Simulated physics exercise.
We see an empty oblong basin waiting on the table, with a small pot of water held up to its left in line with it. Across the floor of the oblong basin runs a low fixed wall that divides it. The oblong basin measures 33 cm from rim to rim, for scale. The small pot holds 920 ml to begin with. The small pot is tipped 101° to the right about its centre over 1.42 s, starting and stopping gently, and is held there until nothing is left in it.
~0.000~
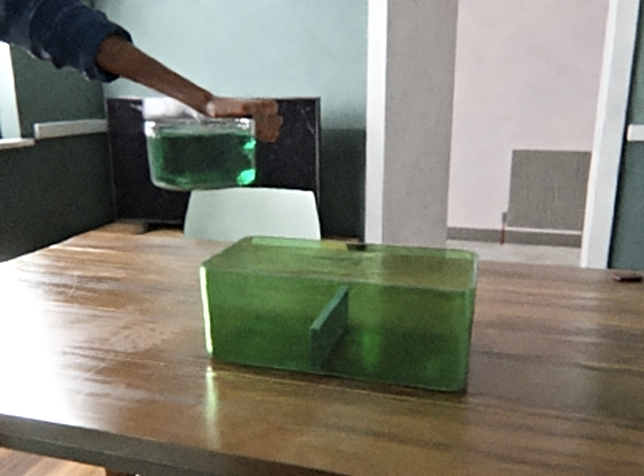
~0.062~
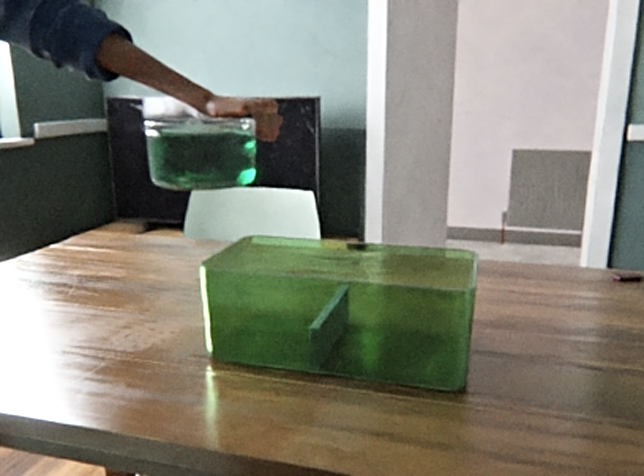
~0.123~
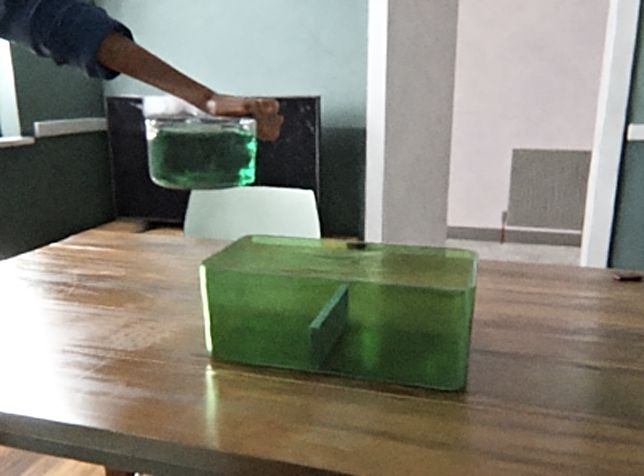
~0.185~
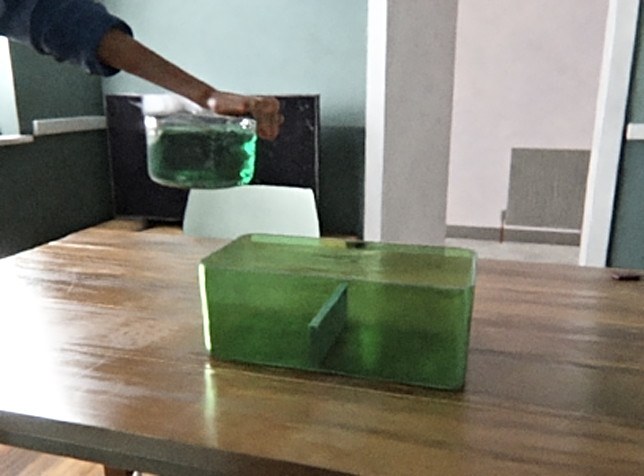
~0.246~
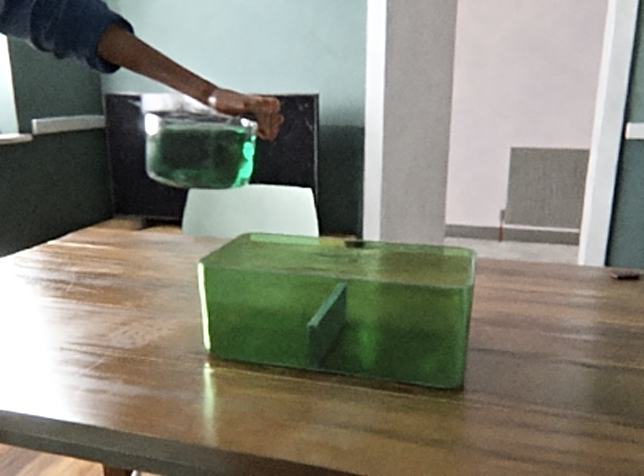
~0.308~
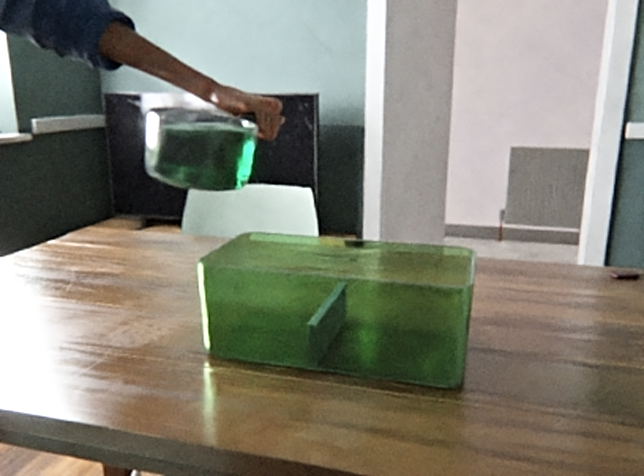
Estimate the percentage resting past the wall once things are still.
I would say roughly 7 percent.
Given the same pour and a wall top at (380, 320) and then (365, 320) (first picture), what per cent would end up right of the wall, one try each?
Roughly 5 per cent, then 5 per cent.
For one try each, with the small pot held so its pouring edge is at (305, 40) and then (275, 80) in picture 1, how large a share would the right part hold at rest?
Result: 95 per cent, then 65 per cent.
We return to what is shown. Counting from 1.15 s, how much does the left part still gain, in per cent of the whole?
I'd say near 24 percent.
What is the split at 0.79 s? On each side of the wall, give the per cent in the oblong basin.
Near 14 on the left, 0 on the right.
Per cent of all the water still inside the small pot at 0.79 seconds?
Around 62 percent.
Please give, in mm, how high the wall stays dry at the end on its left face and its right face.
Looks like roughly 20 mm on the left and roughly 54 mm on the right.
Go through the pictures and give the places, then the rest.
The first picture shows tilt 0°; pouring edge (250, 124); surface from (159, 131) to (251, 132); the oblong basin's rim runs from (224, 251) to (476, 271); the wall's top is at (331, 306).
The second picture shows tilt 0°; pouring edge (250, 124); surface from (159, 130) to (251, 132).
The third picture shows tilt 2°; pouring edge (251, 125); surface from (160, 129) to (251, 132).
The fourth picture shows tilt 4°; pouring edge (251, 126); surface from (160, 128) to (252, 131).
The fifth picture shows tilt 7°; pouring edge (252, 128); surface from (159, 127) to (252, 130).
The sixth picture shows tilt 11°; pouring edge (253, 132); surface from (160, 127) to (253, 130).
By 0.79 s the tilt is 60° and 62 per cent is still to pour, 14 is left of the wall and 0 right of it.
By 1.15 s the tilt is 92° and 15 per cent is still to pour, 69 is left of the wall and 7 right of it.
By 1.52 s the tilt is 101° and 1 per cent is still to pour, 89 is left of the wall and 7 right of it.
By 1.92 s the tilt is 101° and 0 per cent is still to pour, 92 is left of the wall and 7 right of it.
At rest 92 per cent lies left of the wall, 7 right of it and 1 outside.
